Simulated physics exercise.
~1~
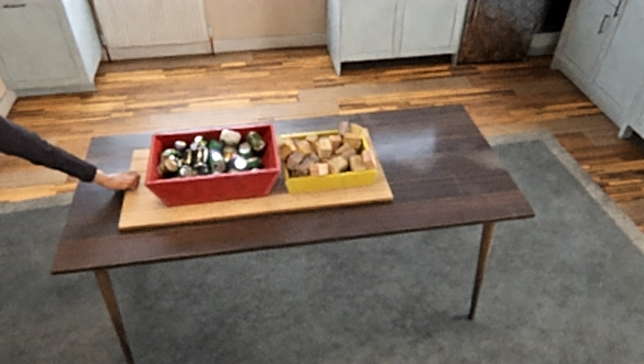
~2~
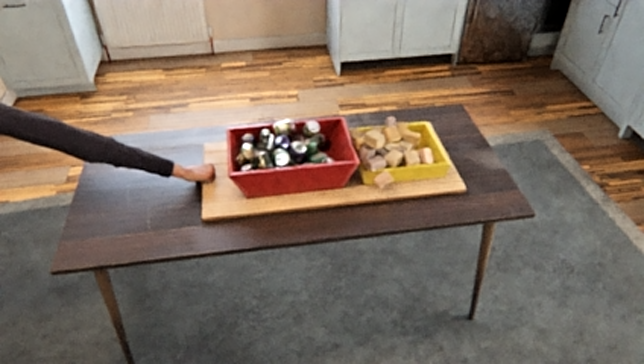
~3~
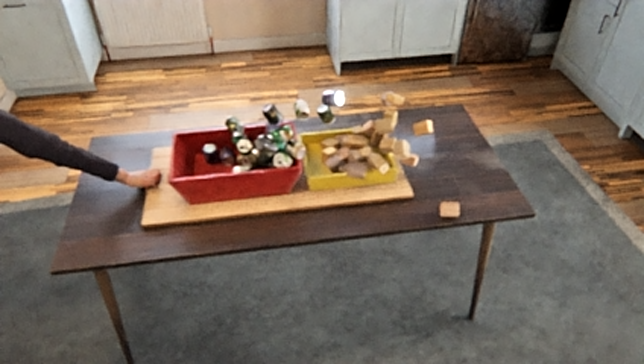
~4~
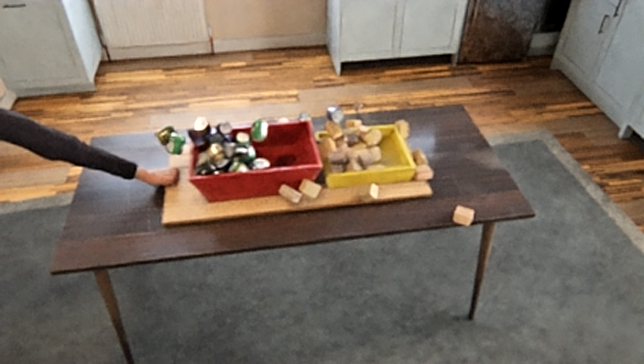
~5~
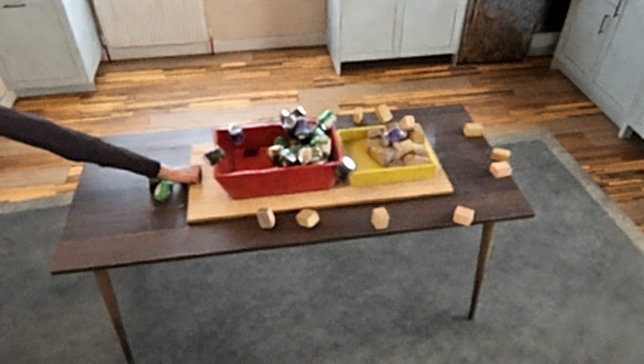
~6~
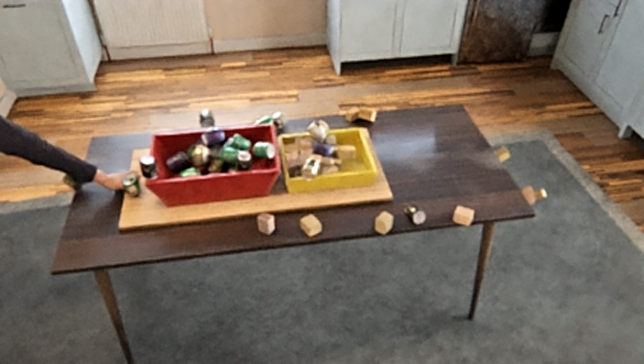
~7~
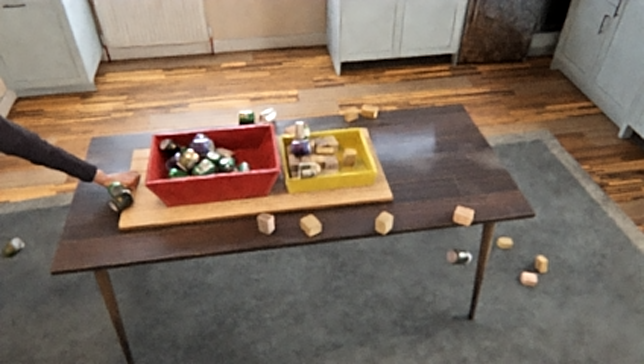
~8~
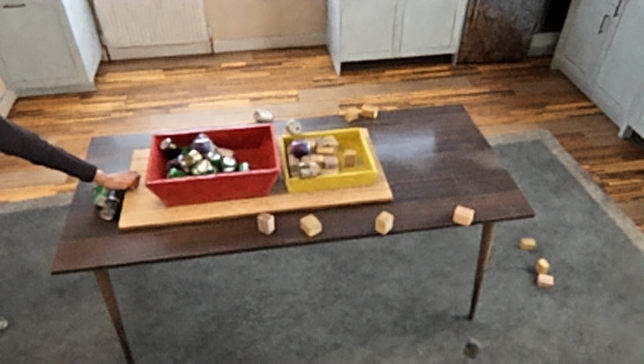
Small cans and wooden blocks flew out of a red tray and a yellow tray as a hand shoved their board right and left across a table, leaving several scattered on the tabletop and others on the floor while the board sat still.
